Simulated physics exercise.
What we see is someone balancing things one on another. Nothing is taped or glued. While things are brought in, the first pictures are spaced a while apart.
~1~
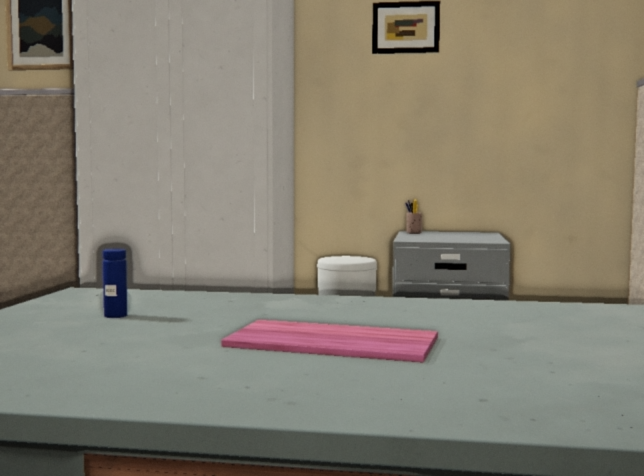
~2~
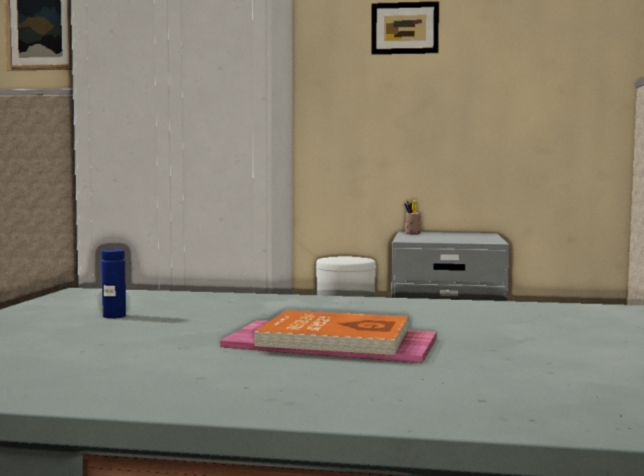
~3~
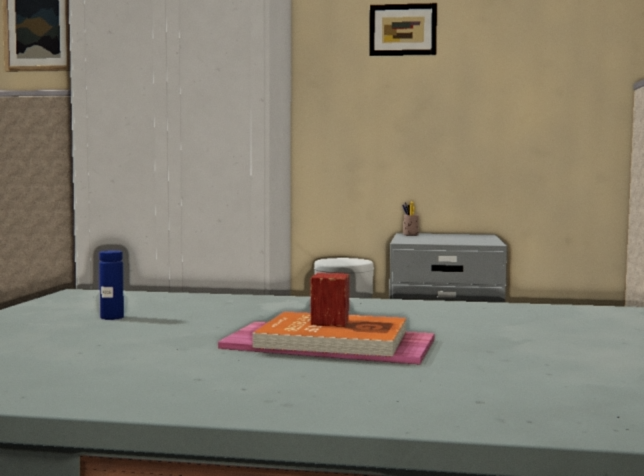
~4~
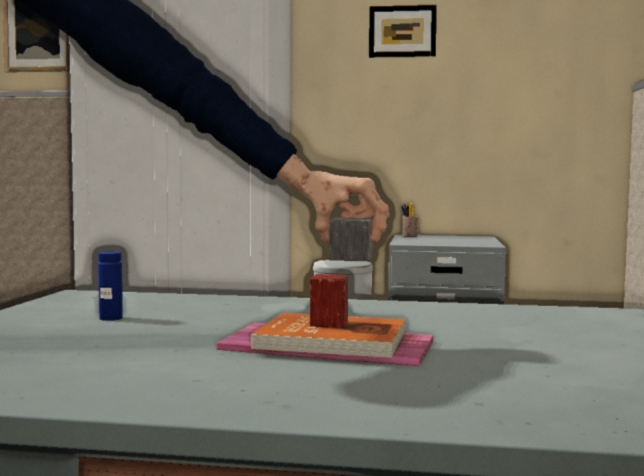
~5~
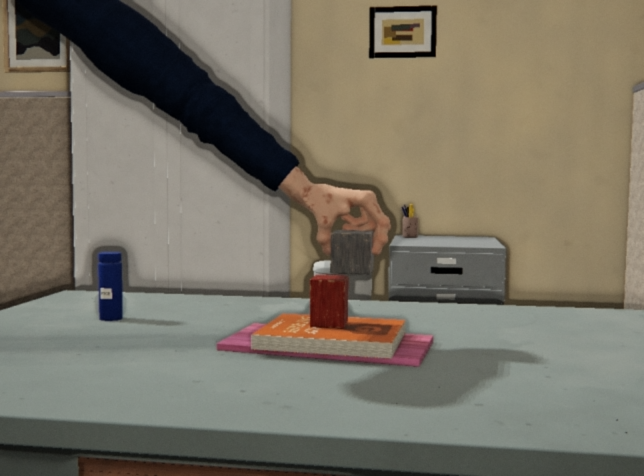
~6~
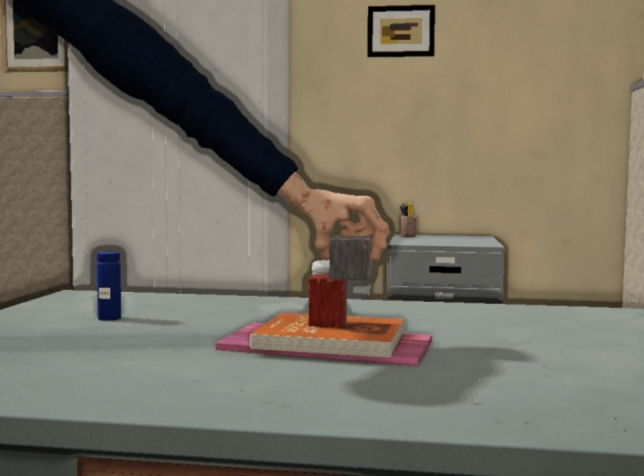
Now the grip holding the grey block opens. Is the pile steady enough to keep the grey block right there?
No, the pile comes apart.
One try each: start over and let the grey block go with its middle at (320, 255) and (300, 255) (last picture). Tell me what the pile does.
On the first release the pile stays intact, while on the second it caves in.
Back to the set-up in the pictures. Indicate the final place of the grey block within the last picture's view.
End position: Approximately (370, 307).
Then, 0.30 s later than the last frame, grey block now fallen.
Then, 0.40 s later than the last frame, nothing new.
When it is over, fallen, grey block; the other 4 as before. End places, in pixels of the last picture, grey block near (370, 307). The pile loses its balance.
